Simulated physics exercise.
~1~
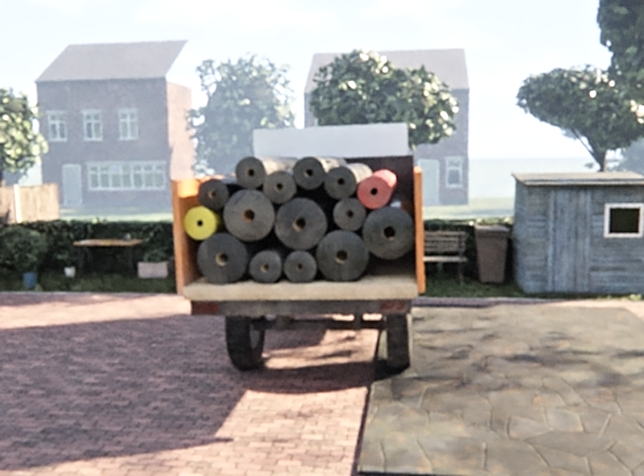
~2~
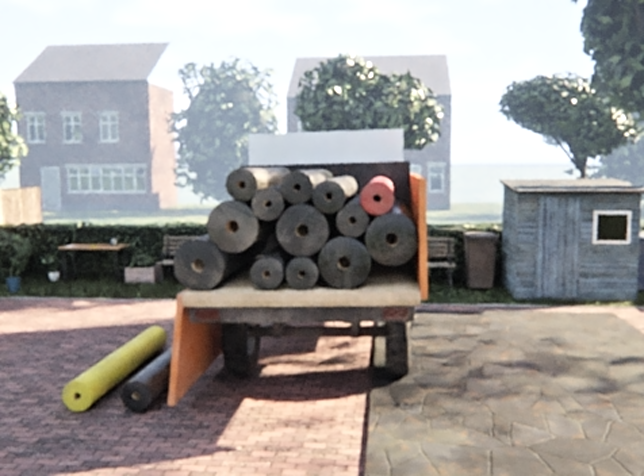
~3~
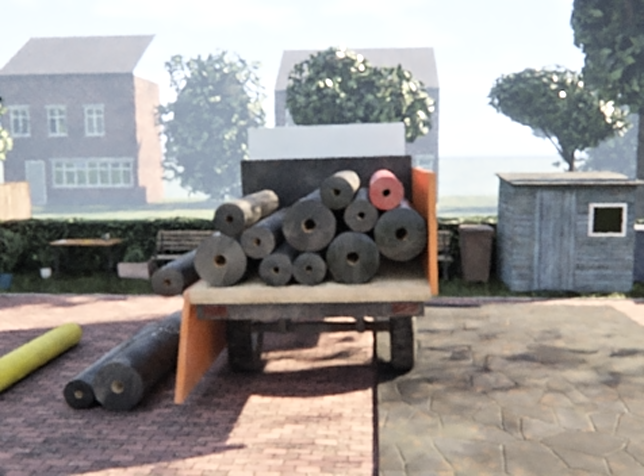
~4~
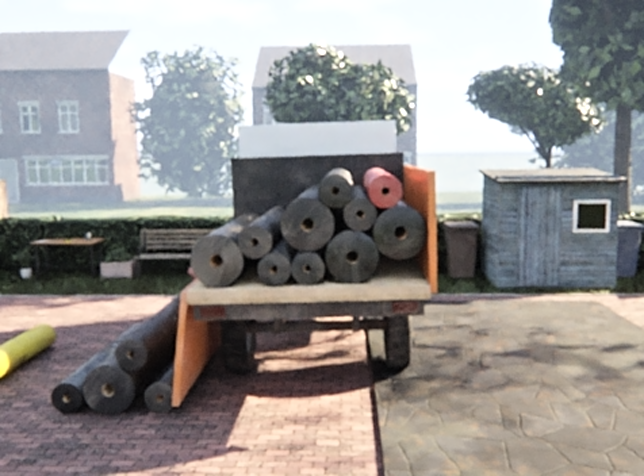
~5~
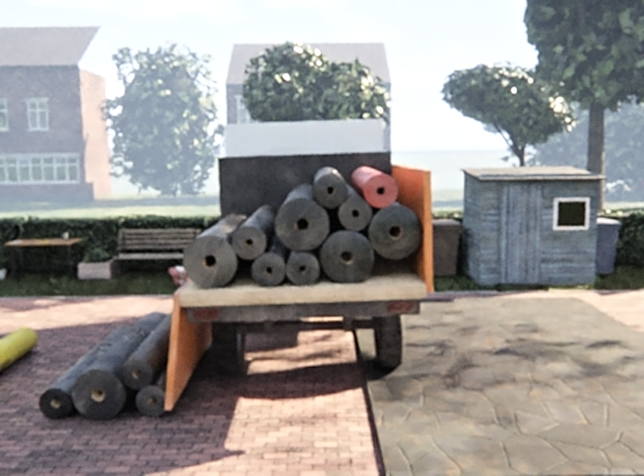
The left side of a flatbed lorry stacked with dark rolls dropped open, and a yellow roll tumbled off and rolled away left, followed by several dark ones that settled beside the lorry, while the red roll stayed up on the remaining pile.
